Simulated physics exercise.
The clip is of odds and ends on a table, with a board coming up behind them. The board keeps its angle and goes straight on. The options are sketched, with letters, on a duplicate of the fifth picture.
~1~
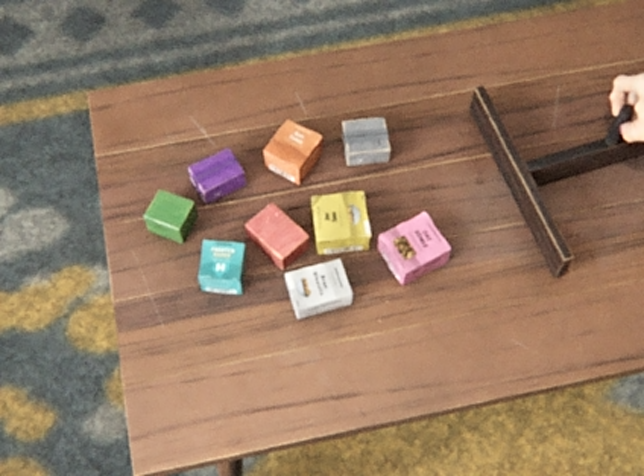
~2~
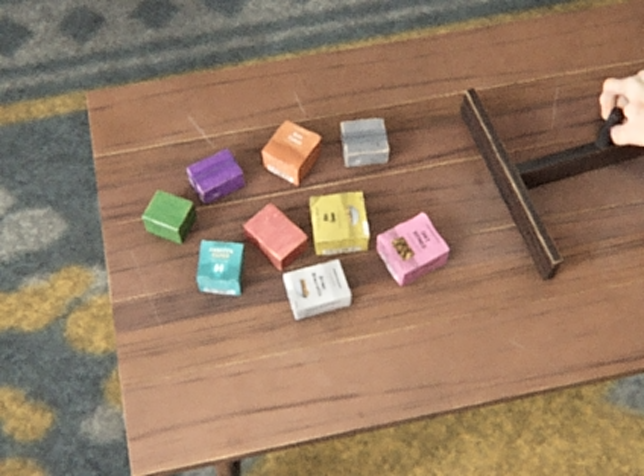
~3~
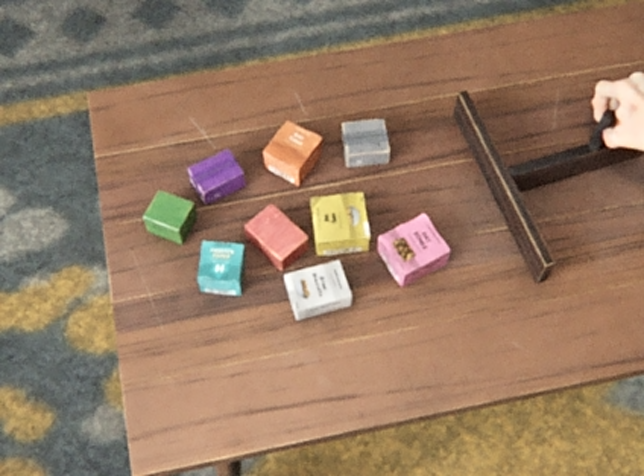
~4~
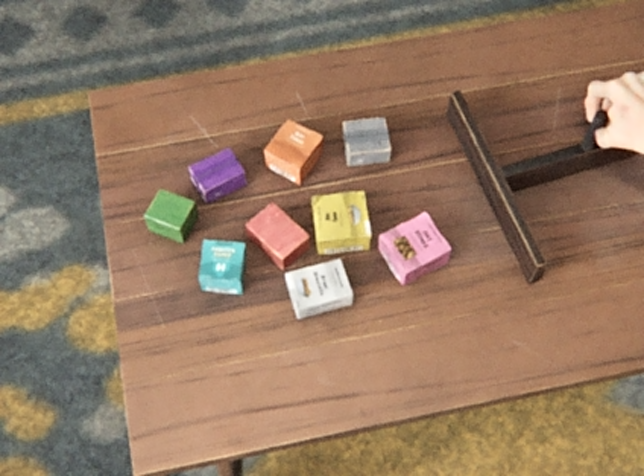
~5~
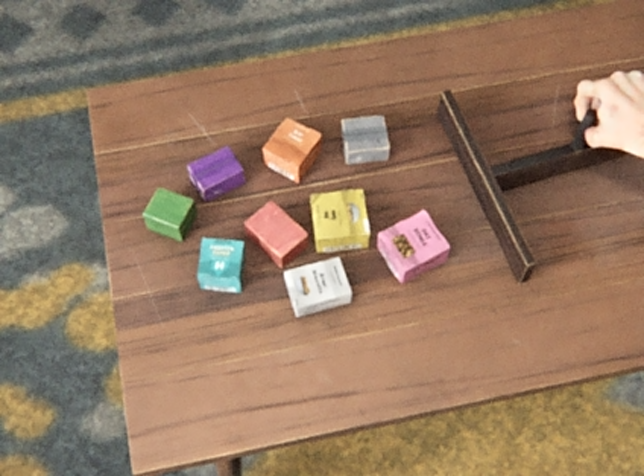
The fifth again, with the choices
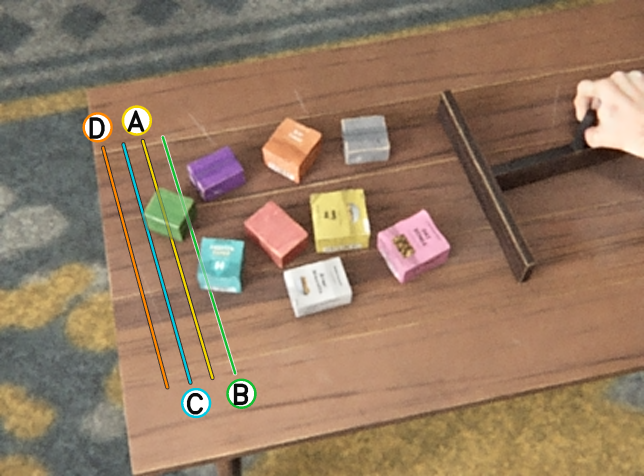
On a wooden table, a hand slides a dark board slightly left toward colourful little boxes.
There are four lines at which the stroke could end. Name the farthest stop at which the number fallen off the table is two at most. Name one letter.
It can go as far as B.
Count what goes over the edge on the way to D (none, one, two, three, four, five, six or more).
In all, six or more.
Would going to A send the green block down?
Yes.
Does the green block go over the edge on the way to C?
Yes.
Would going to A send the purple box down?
Yes.
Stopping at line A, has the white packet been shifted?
Yes.
On the copy, A at (175, 252); B at (197, 248); C at (155, 256); D at (133, 260).
On B. First, board (384, 192); orange box (277, 154); grey box (330, 148).
Then, board (279, 211); green block (144, 221); purple box (146, 182).
Finally, board (197, 227); green block over the edge; purple box over the edge; two fallen.
By contrast, A drops six; C drops six; D drops eight.
